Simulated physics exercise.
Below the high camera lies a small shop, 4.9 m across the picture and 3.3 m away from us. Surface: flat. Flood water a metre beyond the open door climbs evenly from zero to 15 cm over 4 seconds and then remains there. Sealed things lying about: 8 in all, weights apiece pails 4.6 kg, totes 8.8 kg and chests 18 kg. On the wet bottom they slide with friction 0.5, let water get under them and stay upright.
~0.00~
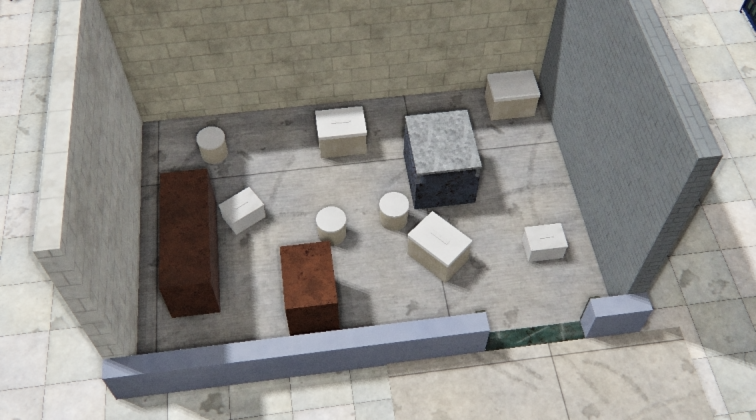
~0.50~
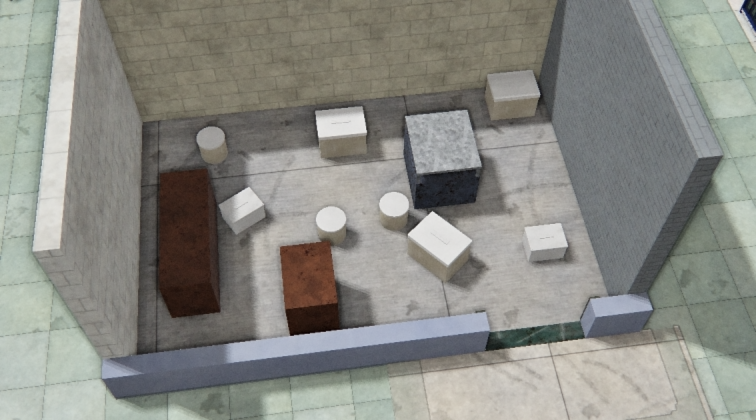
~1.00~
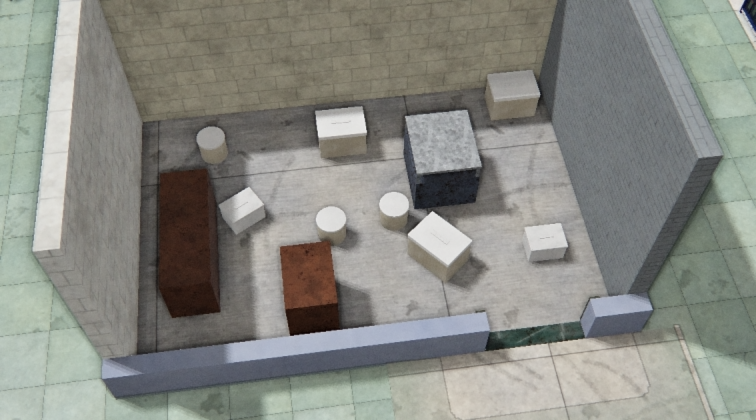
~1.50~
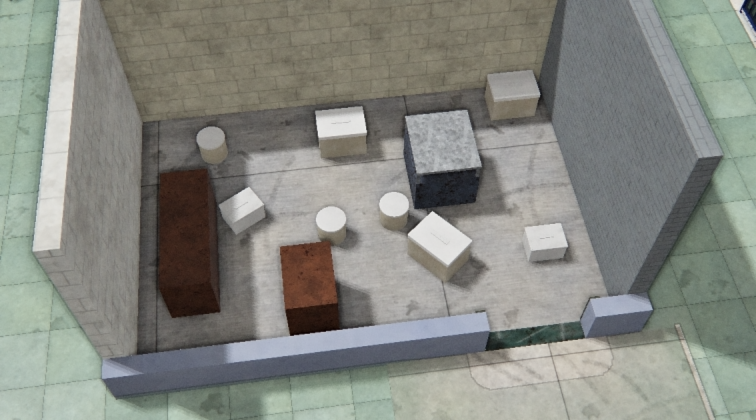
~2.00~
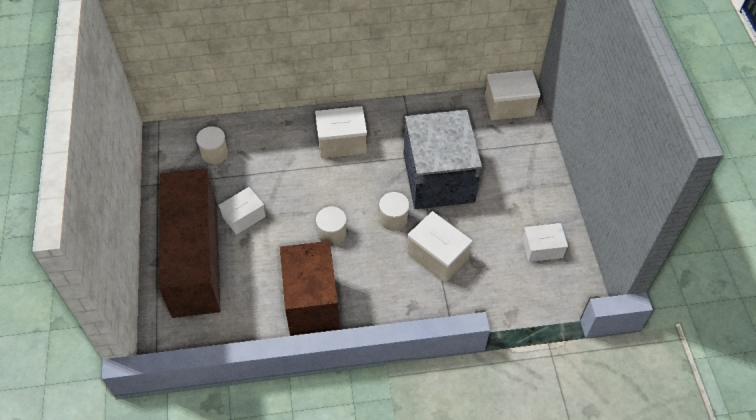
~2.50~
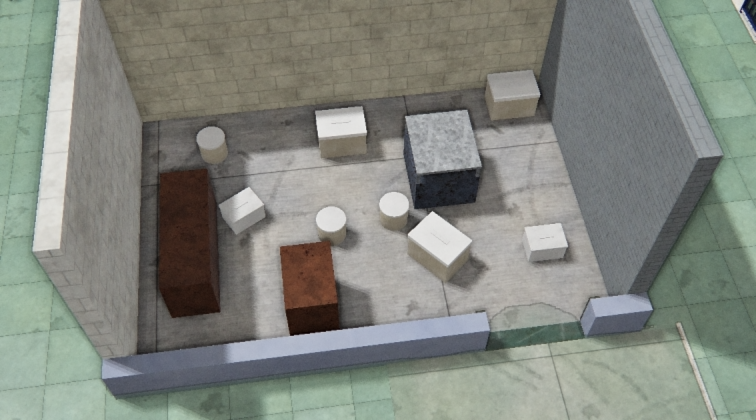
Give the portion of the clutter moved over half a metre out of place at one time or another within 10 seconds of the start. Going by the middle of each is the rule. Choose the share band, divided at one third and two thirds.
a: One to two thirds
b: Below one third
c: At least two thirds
Below one third (b).
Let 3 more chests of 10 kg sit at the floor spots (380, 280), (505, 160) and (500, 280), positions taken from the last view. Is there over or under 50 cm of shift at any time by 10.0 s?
In order: Below the mark, above the mark, above the mark.
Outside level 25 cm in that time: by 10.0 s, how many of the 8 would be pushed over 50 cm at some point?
That would give 7.
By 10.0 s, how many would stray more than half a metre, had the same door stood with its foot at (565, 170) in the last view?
In that case the number is 0.
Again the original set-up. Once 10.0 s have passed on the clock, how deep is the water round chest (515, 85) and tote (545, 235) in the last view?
Depths: Near 9 cm, then near 8 cm.
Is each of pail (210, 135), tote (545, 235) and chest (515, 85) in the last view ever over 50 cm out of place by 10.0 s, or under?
Same order as the question: Smaller, greater, greater.
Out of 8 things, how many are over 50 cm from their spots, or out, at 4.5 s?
0.
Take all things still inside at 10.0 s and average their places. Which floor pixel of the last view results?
Close to (352, 180).
After 3.5 s 0 of 8 are over 50 cm from their spots; 0 afloat.
After 4.5 s 0 of 8 are over 50 cm from their spots; 0 afloat.
After 7.0 s 1 of 8 are over 50 cm from their spots; 0 afloat.
After 10.0 s 2 of 8 are over 50 cm from their spots, and 2 have been at some point; 2 afloat.
